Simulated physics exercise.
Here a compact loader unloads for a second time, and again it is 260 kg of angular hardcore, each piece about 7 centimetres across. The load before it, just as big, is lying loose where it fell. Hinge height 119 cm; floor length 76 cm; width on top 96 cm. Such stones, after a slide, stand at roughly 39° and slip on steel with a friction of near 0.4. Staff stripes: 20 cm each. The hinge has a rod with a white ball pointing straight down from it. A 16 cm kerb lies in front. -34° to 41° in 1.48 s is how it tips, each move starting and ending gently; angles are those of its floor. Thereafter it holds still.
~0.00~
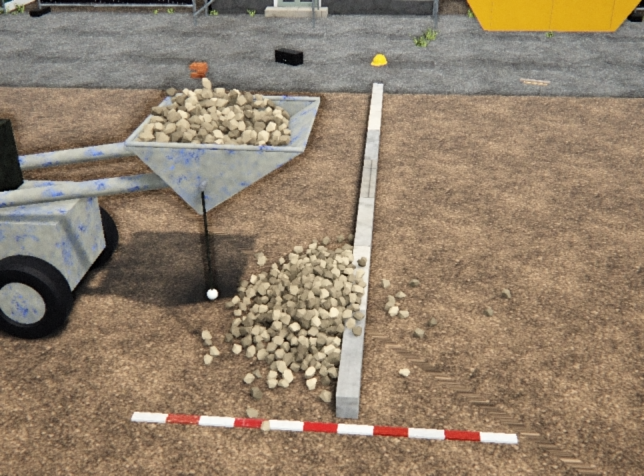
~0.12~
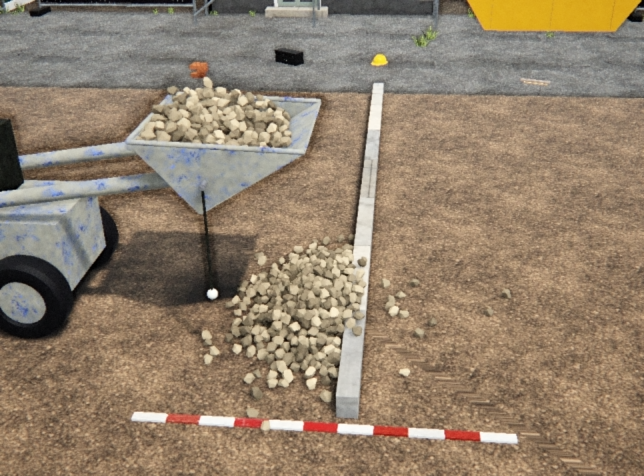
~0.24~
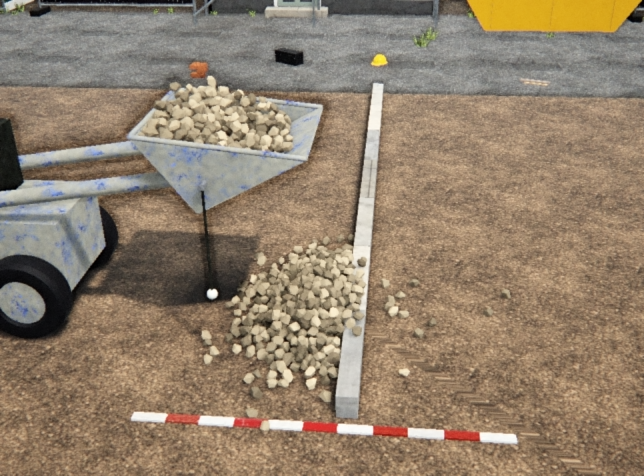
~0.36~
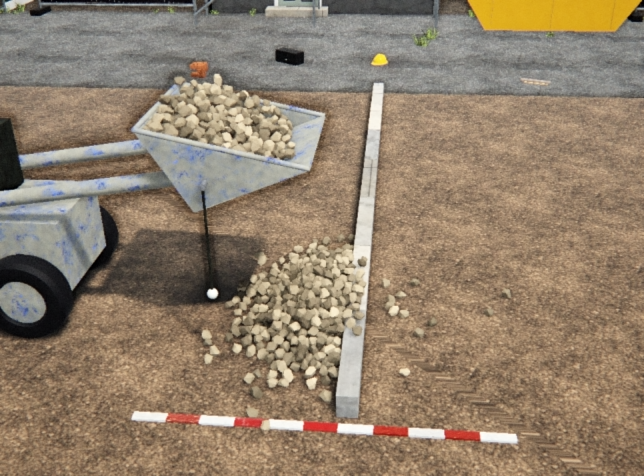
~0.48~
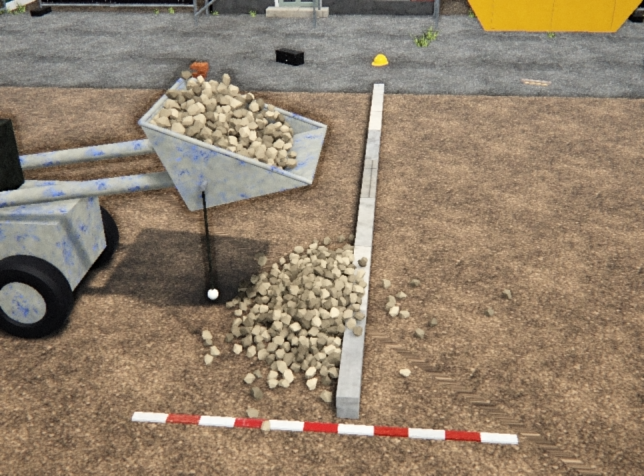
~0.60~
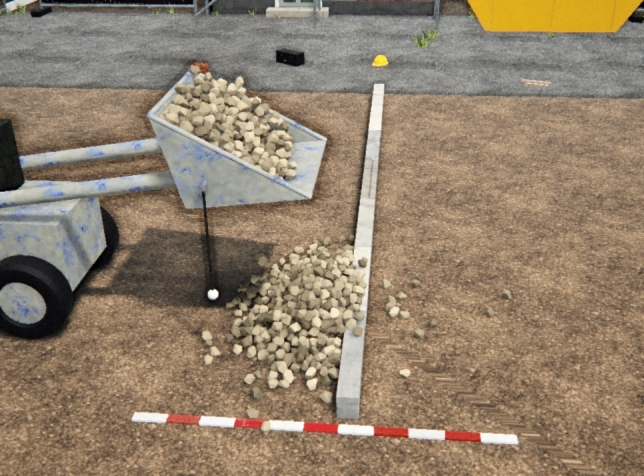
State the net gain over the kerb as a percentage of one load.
29 %.
After 1.1 s the floor is at 29°; in per cent of one load, 97 in the bucket, 101 on this side of the kerb, 2 over the kerb; the foremost stones are at (435, 315).
After 1.6 s the floor is at 41°; in per cent of one load, 37 in the bucket, 160 on this side of the kerb, 3 over the kerb; the foremost stones are at (436, 319).
After 1.9 s the floor is at 41°; in per cent of one load, 4 in the bucket, 179 on this side of the kerb, 17 over the kerb; the foremost stones are at (459, 312).
After 4.4 s the floor is at 41°; in per cent of one load, 0 in the bucket, 169 on this side of the kerb, 31 over the kerb; the foremost stones are at (489, 323). Net gain over the kerb, 29.
